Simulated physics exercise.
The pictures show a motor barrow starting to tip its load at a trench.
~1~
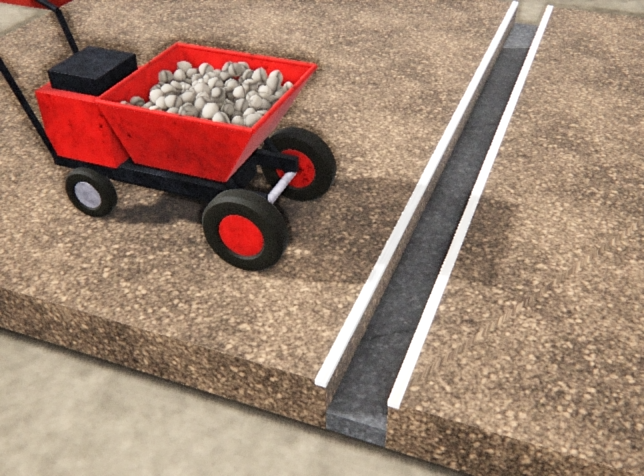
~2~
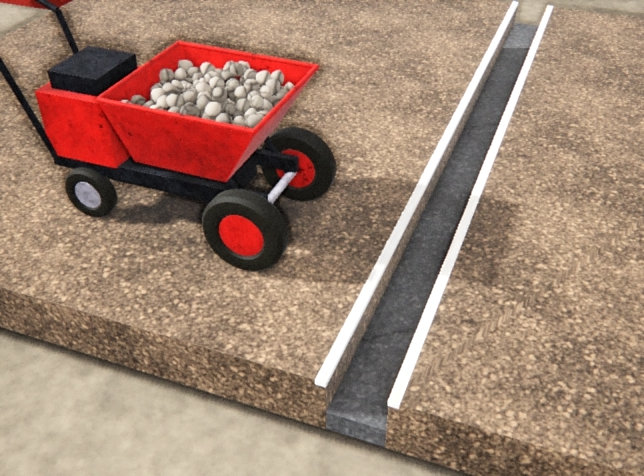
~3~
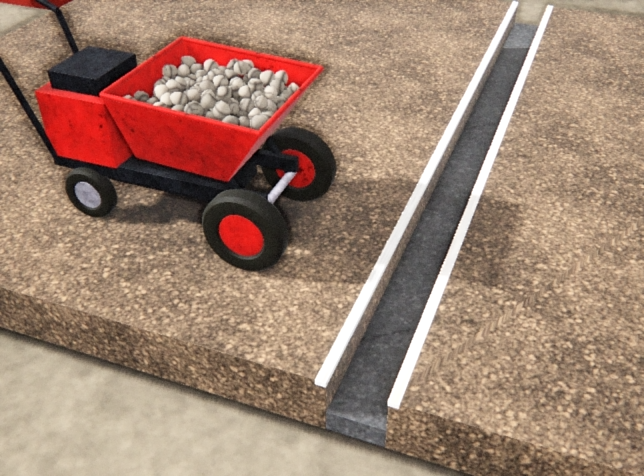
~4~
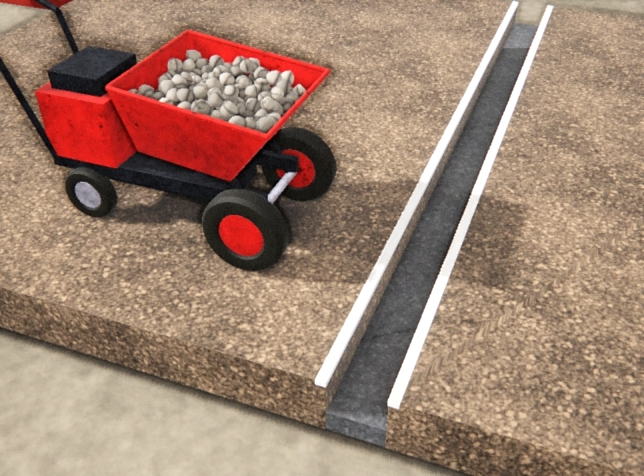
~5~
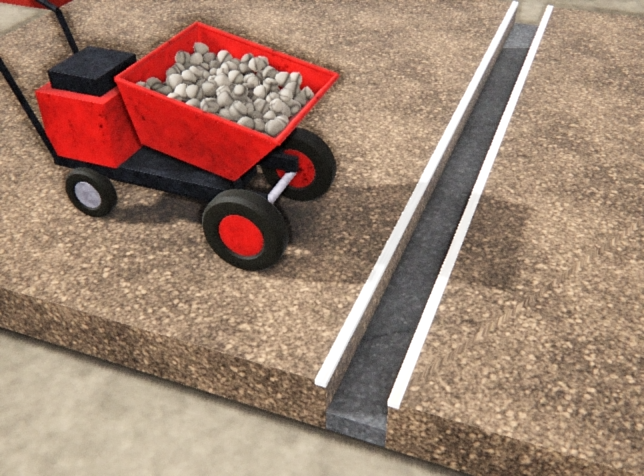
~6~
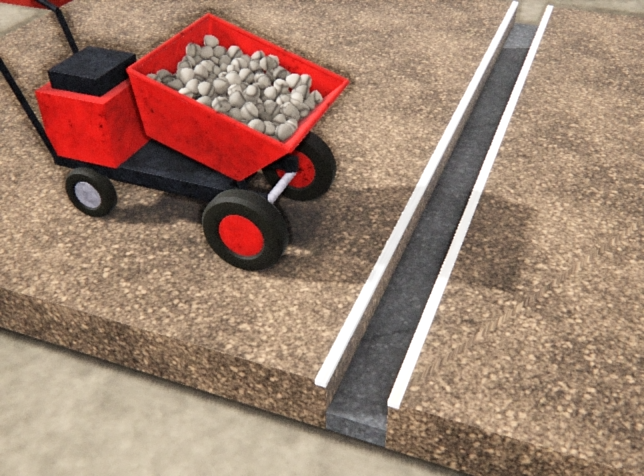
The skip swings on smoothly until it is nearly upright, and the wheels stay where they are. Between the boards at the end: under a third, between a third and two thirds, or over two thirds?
It catches over two thirds.
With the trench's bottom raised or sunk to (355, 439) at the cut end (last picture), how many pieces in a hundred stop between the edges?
It comes to 90 per cent or so.
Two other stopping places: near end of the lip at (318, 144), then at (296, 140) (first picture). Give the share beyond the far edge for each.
Roughly 80 per cent, and 60 per cent.
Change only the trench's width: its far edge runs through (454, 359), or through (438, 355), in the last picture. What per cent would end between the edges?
Roughly 100 per cent, and 90 per cent.
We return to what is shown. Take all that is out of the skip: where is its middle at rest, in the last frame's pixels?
Near (416, 268).
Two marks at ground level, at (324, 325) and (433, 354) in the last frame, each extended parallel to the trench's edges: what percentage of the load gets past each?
About 100 and 10 per cent.
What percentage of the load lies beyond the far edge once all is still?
About 15 per cent.
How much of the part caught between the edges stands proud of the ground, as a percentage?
About 25 per cent.
Soon after the last picture, skip tipped steeply; all in the skip.
A little later, skip tipped right over; about two thirds in the skip; a stray few short of the trench; about a quarter in or heaped over the trench; a stray few beyond it; a small part falling.
Later still, skip tipped right over; a small part in the skip; a small part short of the trench; most in or heaped over the trench; a small part beyond it.
At rest, skip tipped right over; a stray few in the skip; a small part short of the trench; most in or heaped over the trench; a small part beyond it.
